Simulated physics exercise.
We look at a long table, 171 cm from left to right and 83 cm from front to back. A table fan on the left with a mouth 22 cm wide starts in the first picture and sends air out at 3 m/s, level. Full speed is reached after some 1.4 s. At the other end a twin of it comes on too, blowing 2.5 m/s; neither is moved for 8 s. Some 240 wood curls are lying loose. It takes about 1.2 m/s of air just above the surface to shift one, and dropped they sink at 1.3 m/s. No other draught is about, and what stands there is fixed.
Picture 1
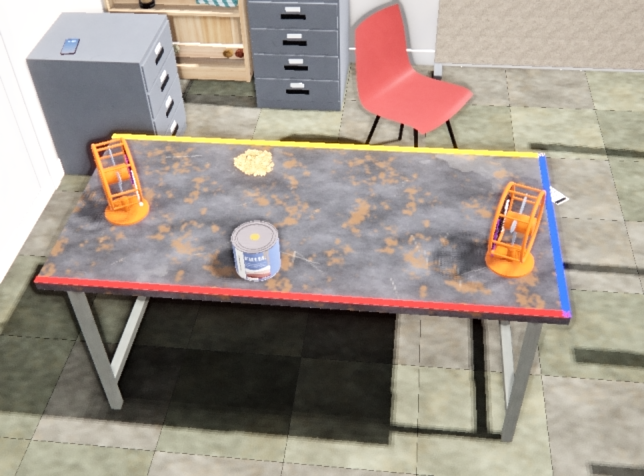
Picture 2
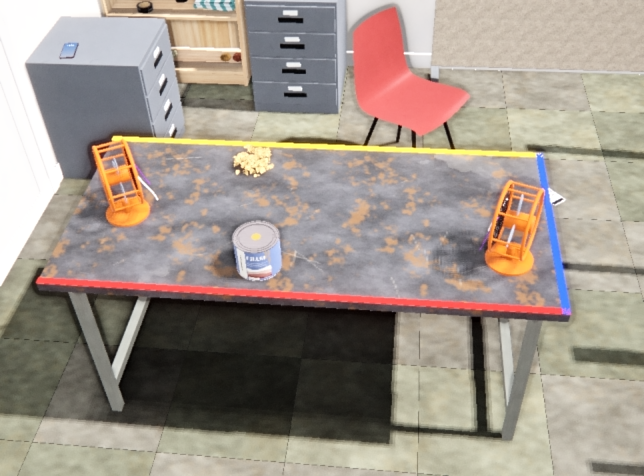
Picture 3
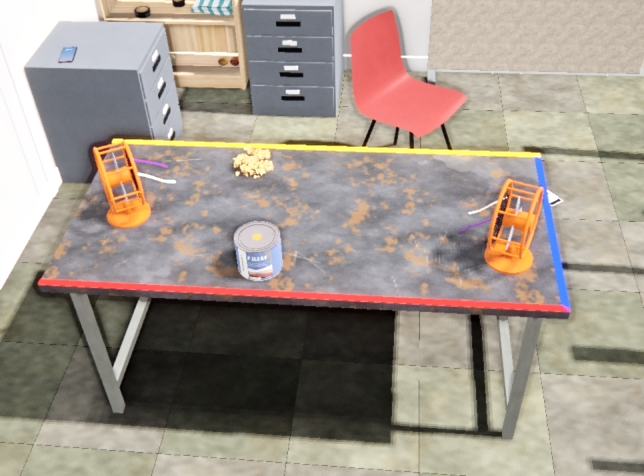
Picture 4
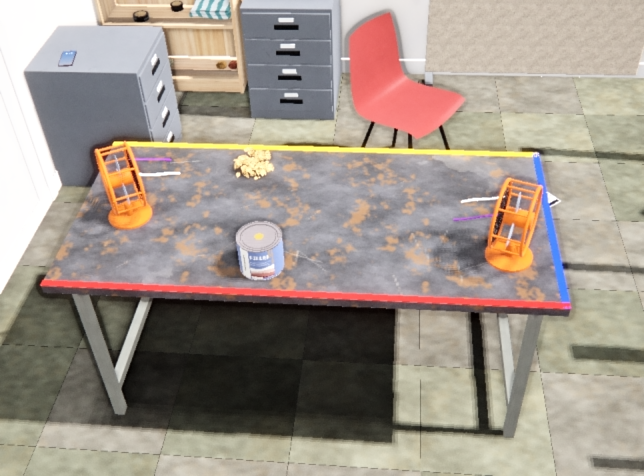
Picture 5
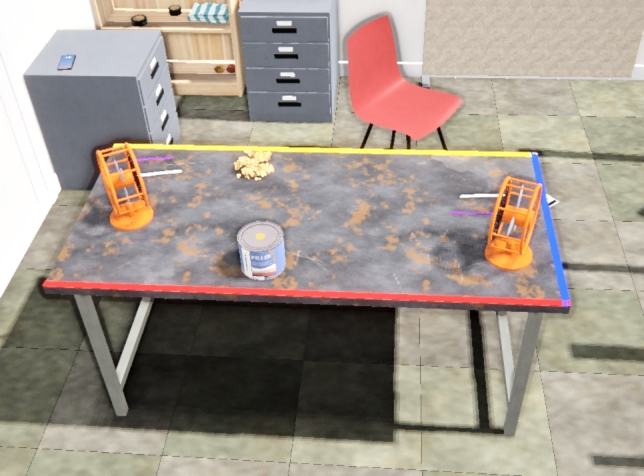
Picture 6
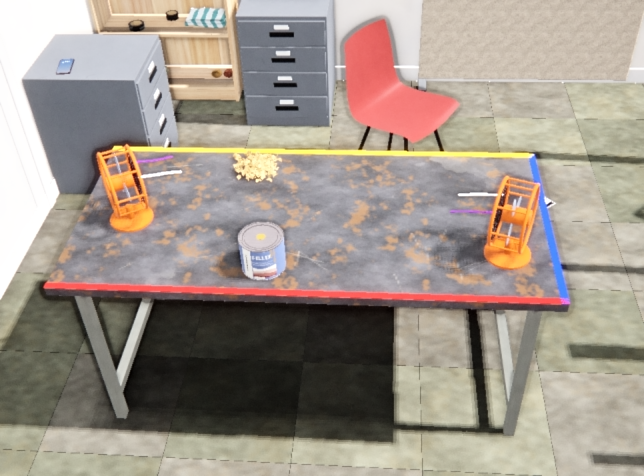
At first, two orange table fans stand at either end of a long, stained table, with a tin and a small heap of pale wood curls between them. Ribbons on both fans then lift and stream inward over the tabletop, and finally some of the curls shift slightly, loosening the heap.
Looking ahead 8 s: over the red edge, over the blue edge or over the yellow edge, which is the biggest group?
It is yellow that takes the most.
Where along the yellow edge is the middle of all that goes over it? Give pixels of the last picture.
At about (287, 150).
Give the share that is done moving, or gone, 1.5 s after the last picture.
Some 100 per cent.
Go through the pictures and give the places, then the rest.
In the first frame, the middle of the wood curls is near (255, 164), none has stirred yet, the mouth of the table fan is at (117, 174) and that of the second one at (517, 223).
In the second frame, the middle of the wood curls is near (254, 159), none has stirred yet, the blue edge is centred on (555, 225), the yellow edge is centred on (322, 145) and the red edge is centred on (294, 299).
In the third frame, the middle of the wood curls is near (255, 162), none has stirred yet and the top of a tin is at (257, 236).
In the fourth frame, the middle of the wood curls is near (255, 164) and none has stirred yet.
In the fifth frame, the middle of the wood curls is near (256, 165) and none has stirred yet.
In the sixth frame, the middle of the wood curls is near (256, 166), the farthest in sight from the table fan is at (279, 161) and about 30 % have left their places.
Then, 0.5 s after the last picture the count stands so, 0 % are over the blue edge, 44 % over the yellow edge and 0 % over the red edge; the middle of those left on the top is near (275, 165).
Then, 1.5 s after the last picture the count stands so, 0 % are over the blue edge, 100 % over the yellow edge and 0 % over the red edge.
Then, 3.3 s after the last picture the count stands so, 0 % are over the blue edge, 100 % over the yellow edge and 0 % over the red edge.
Then, 6.9 s after the last picture, at the end, 0 % are over the blue edge, 100 % over the yellow edge and 0 % over the red edge.
